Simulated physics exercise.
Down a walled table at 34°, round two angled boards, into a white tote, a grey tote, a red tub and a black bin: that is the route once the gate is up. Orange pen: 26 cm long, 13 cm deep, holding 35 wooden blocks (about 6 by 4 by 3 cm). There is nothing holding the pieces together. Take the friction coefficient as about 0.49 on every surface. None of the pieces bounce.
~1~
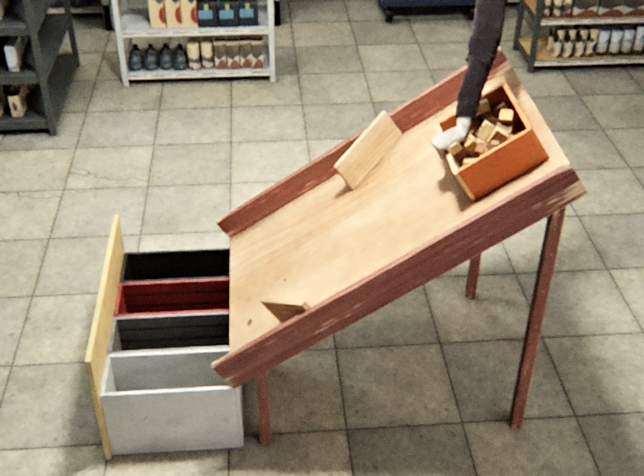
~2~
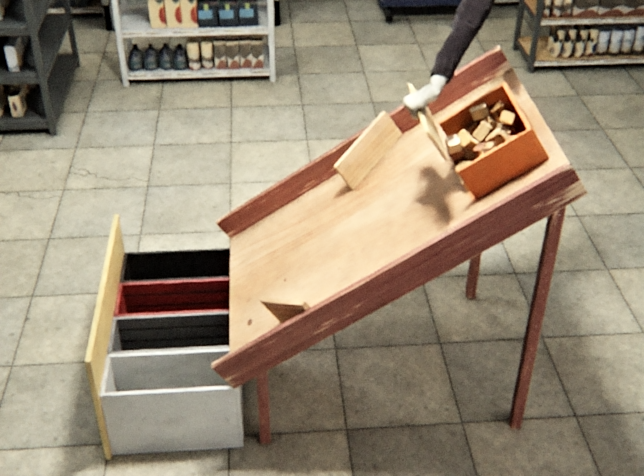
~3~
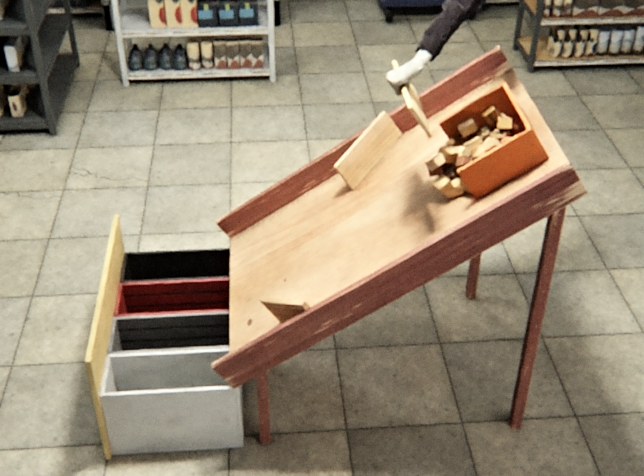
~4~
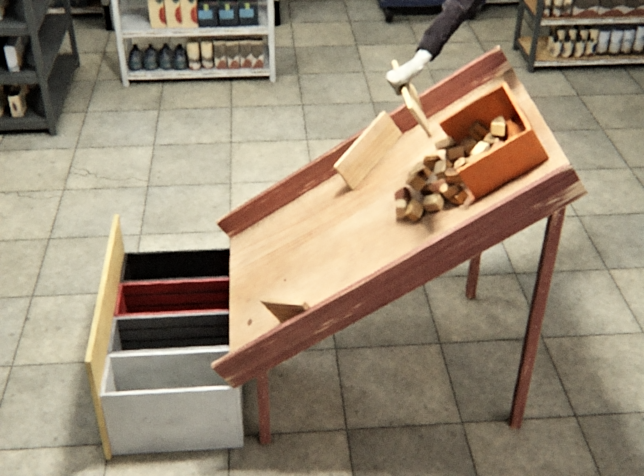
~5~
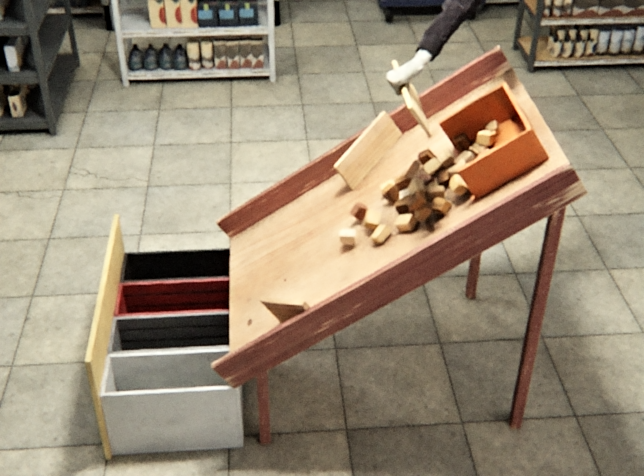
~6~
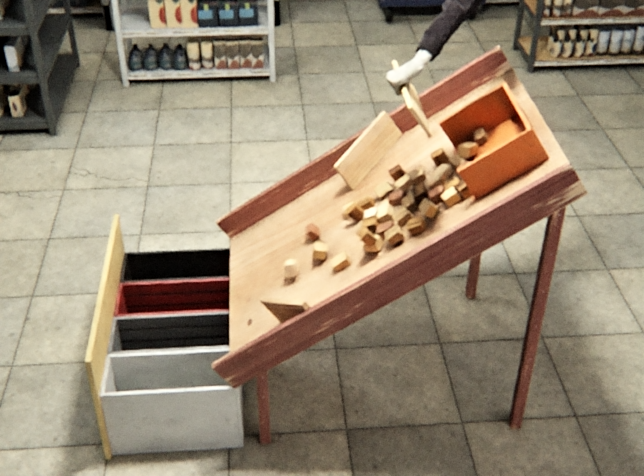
In a shop aisle, a gloved hand lifts the gate of an orange pen and wooden blocks tumble down a sloping table.
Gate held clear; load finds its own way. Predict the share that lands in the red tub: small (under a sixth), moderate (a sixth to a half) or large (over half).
A moderate share.
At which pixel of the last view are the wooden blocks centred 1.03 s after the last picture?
Around (155, 374).
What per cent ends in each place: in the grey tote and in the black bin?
First place roughly 55 per cent, second place roughly 0 per cent.
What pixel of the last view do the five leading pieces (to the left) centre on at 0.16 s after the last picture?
Around (257, 290).
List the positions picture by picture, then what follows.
In the first frame (we follow the rim corner now nearest the camera), orange pen at (528, 130); red tub at (117, 315); nothing out yet.
In the second frame, orange pen at (528, 130).
In the third frame, orange pen at (528, 130); 9 out, the lowest block at (448, 179).
In the fourth frame, orange pen at (528, 130); 18 out, the lowest block at (401, 209).
In the fifth frame, orange pen at (528, 130); 25 out, the lowest block at (347, 237).
In the sixth frame, orange pen at (528, 130); red tub at (117, 315); 30 out, the lowest block at (291, 268).
Then, 0.16 s after the last picture, 1 still in the orange pen, 33 on the slope and 1 in the air.
Then, 0.37 s after the last picture, 3 in the grey tote, 1 in the red tub, 28 on the slope and 3 in the air.
Then, 0.66 s after the last picture, 1 in the white tote, 11 in the grey tote, 10 in the red tub, 11 on the slope and 2 in the air.
Final count (1.03 s after the last picture), 2 in the white tote, 19 in the grey tote and 14 in the red tub. Asked share, 14 of 35, 40 per cent.
